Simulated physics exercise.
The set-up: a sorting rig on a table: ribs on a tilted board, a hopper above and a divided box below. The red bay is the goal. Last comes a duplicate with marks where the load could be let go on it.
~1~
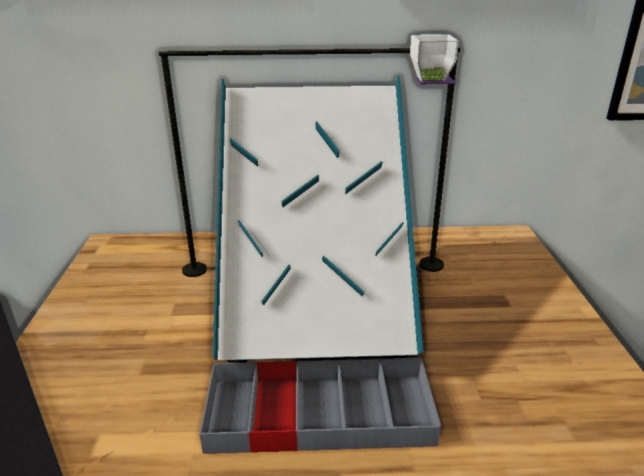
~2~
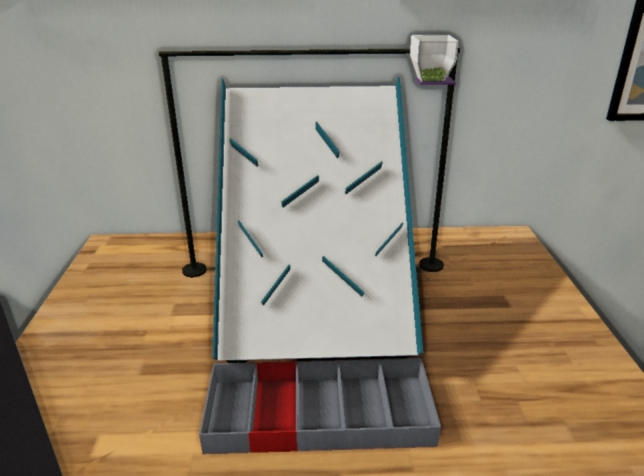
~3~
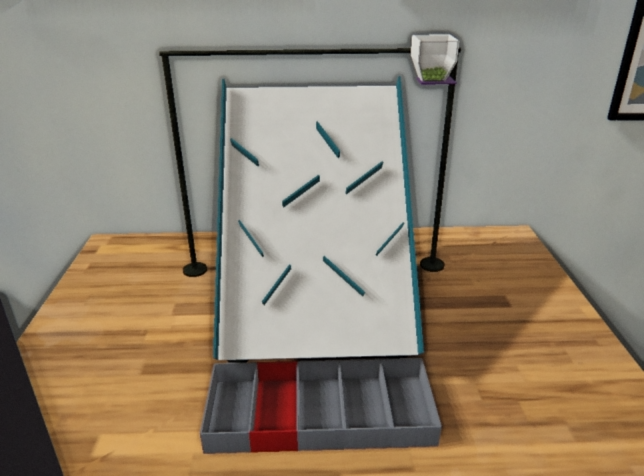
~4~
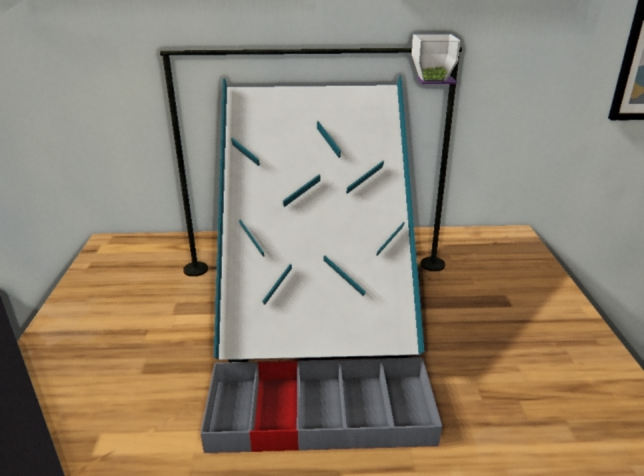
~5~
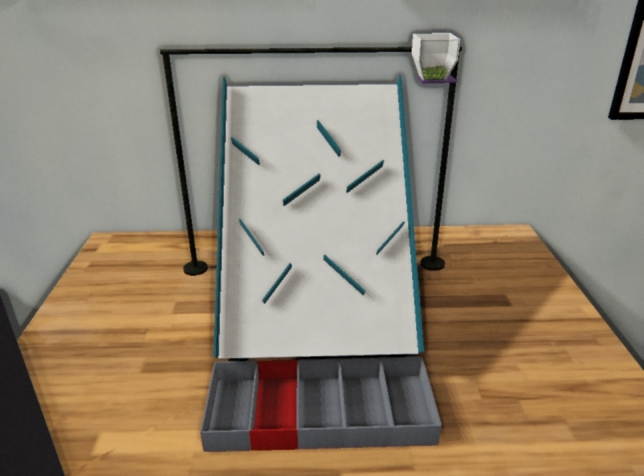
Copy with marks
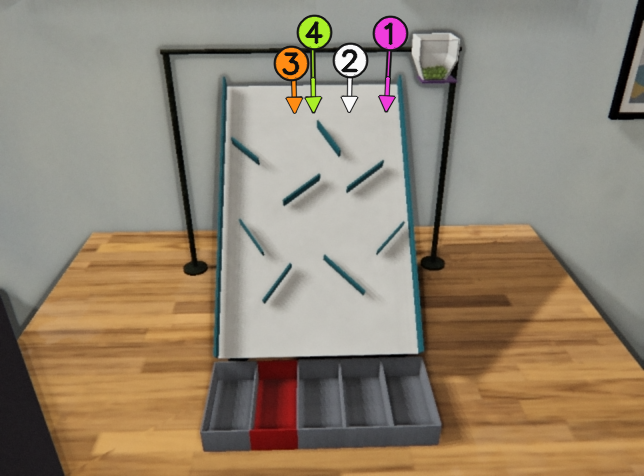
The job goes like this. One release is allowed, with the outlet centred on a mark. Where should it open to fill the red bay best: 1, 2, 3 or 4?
2 is best.
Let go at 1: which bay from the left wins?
It is the fifth one.
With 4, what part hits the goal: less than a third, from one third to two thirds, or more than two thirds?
Mark 4 gives less than a third.
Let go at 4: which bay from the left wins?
It is the first one.
On the marked copy, mark 1 meets the board at (386, 105); mark 2 meets the board at (349, 106); mark 3 meets the board at (294, 107); mark 4 meets the board at (313, 106).
For mark 1, a small part in the red bay, most in other bays, a small part outside the box.
For mark 2, about a third in the red bay, about half in other bays, a small part outside the box.
For mark 3, none in the red bay, all in other bays.
For mark 4, a small part in the red bay, most in other bays, a stray few outside the box.
